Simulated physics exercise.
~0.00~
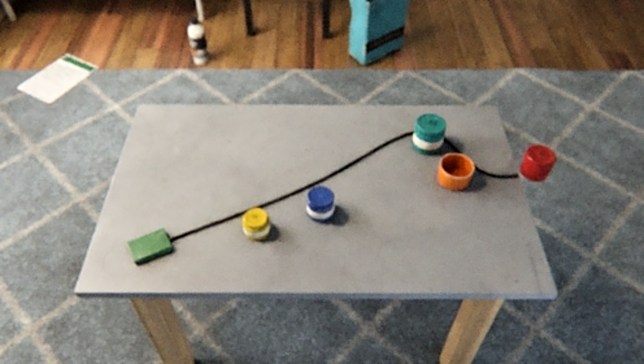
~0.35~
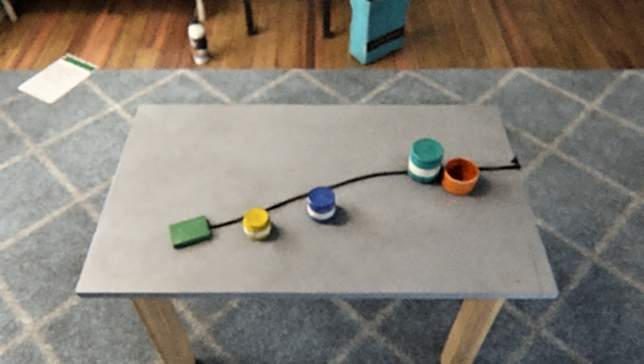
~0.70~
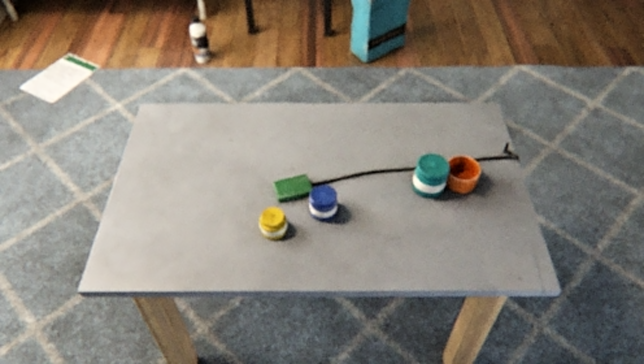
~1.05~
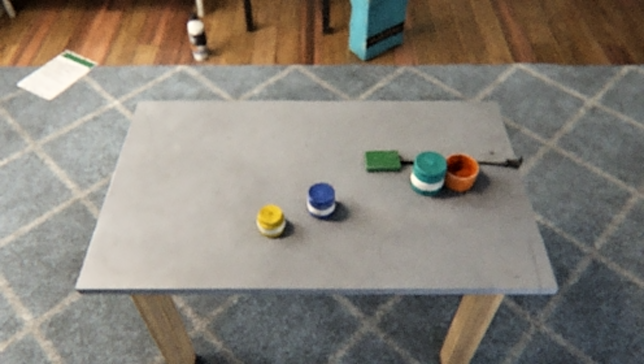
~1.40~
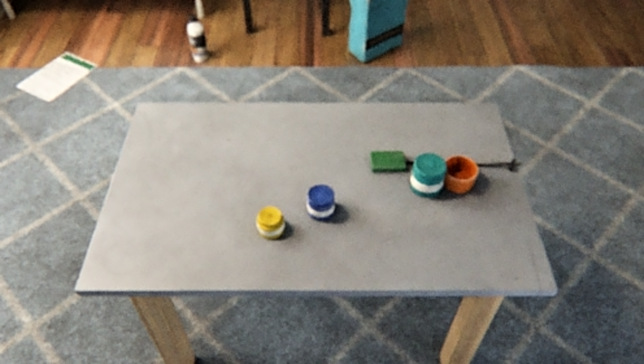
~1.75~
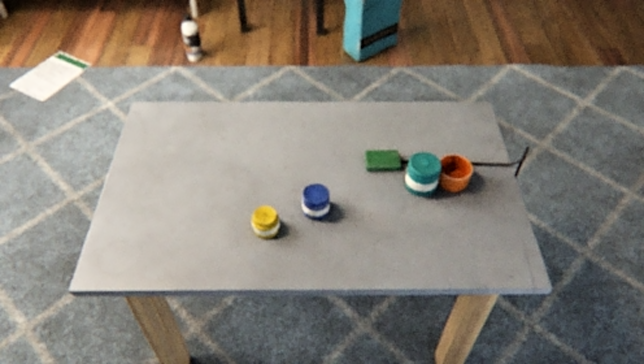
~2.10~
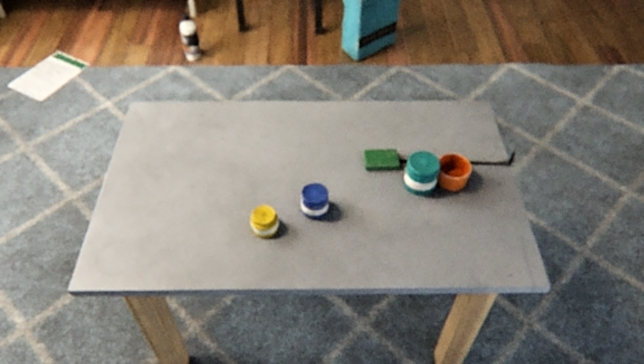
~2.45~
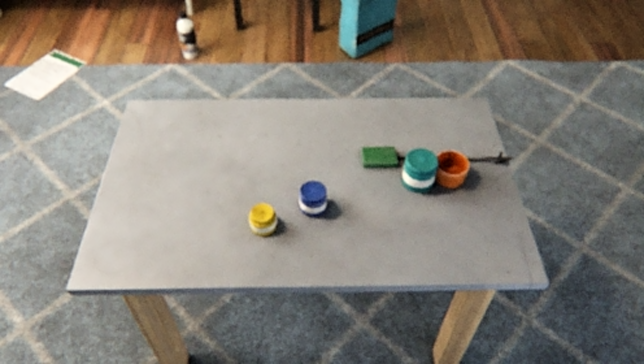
A table holds small containers as a cable drags a green block right, where it stops.
